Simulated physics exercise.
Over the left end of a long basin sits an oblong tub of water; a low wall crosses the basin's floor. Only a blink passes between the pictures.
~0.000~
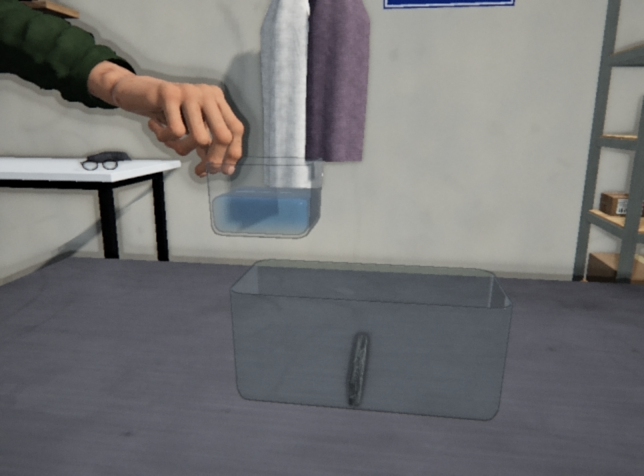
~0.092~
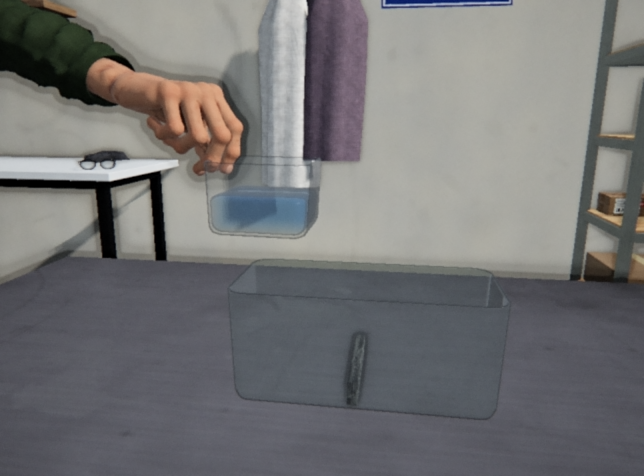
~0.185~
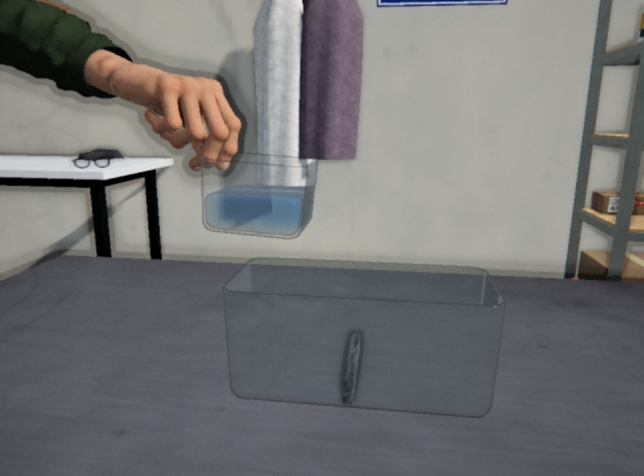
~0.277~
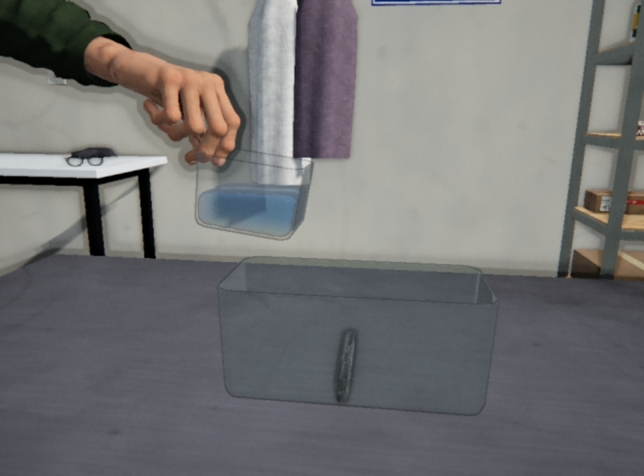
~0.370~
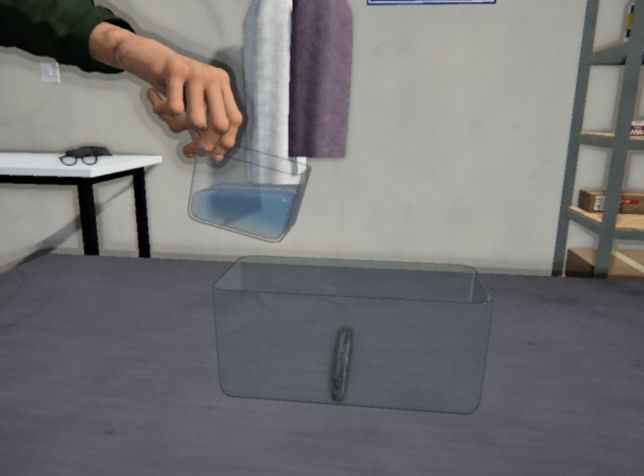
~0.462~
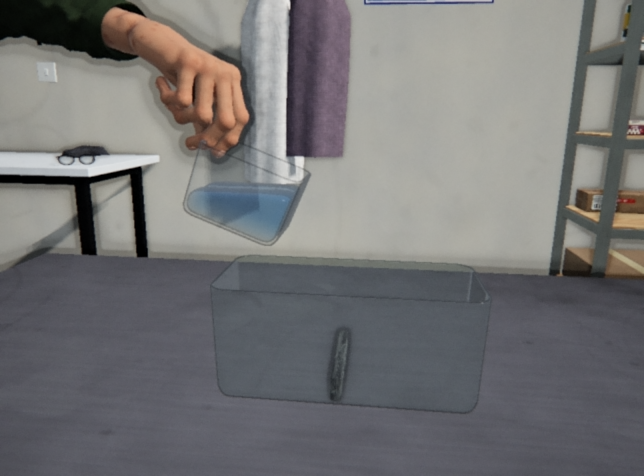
We see a hand holding a small clear tub of blue water above the left end of a long, empty-looking basin with a low divider, steadily tilting the tub down to the right while the water's surface stays nearly level.
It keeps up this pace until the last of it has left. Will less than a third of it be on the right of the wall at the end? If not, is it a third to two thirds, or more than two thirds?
The portion right of the wall will reach one third yet stay within two thirds.
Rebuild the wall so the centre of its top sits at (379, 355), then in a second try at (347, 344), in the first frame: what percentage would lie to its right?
Case 1: 10 %; case 2: 65 %.
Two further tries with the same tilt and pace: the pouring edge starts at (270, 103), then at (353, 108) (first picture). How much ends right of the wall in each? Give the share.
About 10 and 90 per cent.
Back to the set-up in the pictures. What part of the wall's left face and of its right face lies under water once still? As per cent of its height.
About 40 per cent on the left and 40 per cent on the right.
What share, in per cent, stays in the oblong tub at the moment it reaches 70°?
65 %.
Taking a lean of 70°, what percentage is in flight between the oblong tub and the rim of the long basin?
About 20 %.
A moment on, the oblong tub is tipped part way and 67 per cent is still to pour, 7 is left of the wall and 6 right of it.
Next, the oblong tub is tipped on its side and 16 per cent is still to pour, 25 is left of the wall and 52 right of it.
Then the oblong tub is tipped right over and 0 per cent is still to pour, 47 is left of the wall and 53 right of it.
Later the oblong tub is tipped right over and 0 per cent is still to pour, 47 is left of the wall and 53 right of it.
Finally, 47 per cent lies left of the wall, 53 right of it and 0 outside.
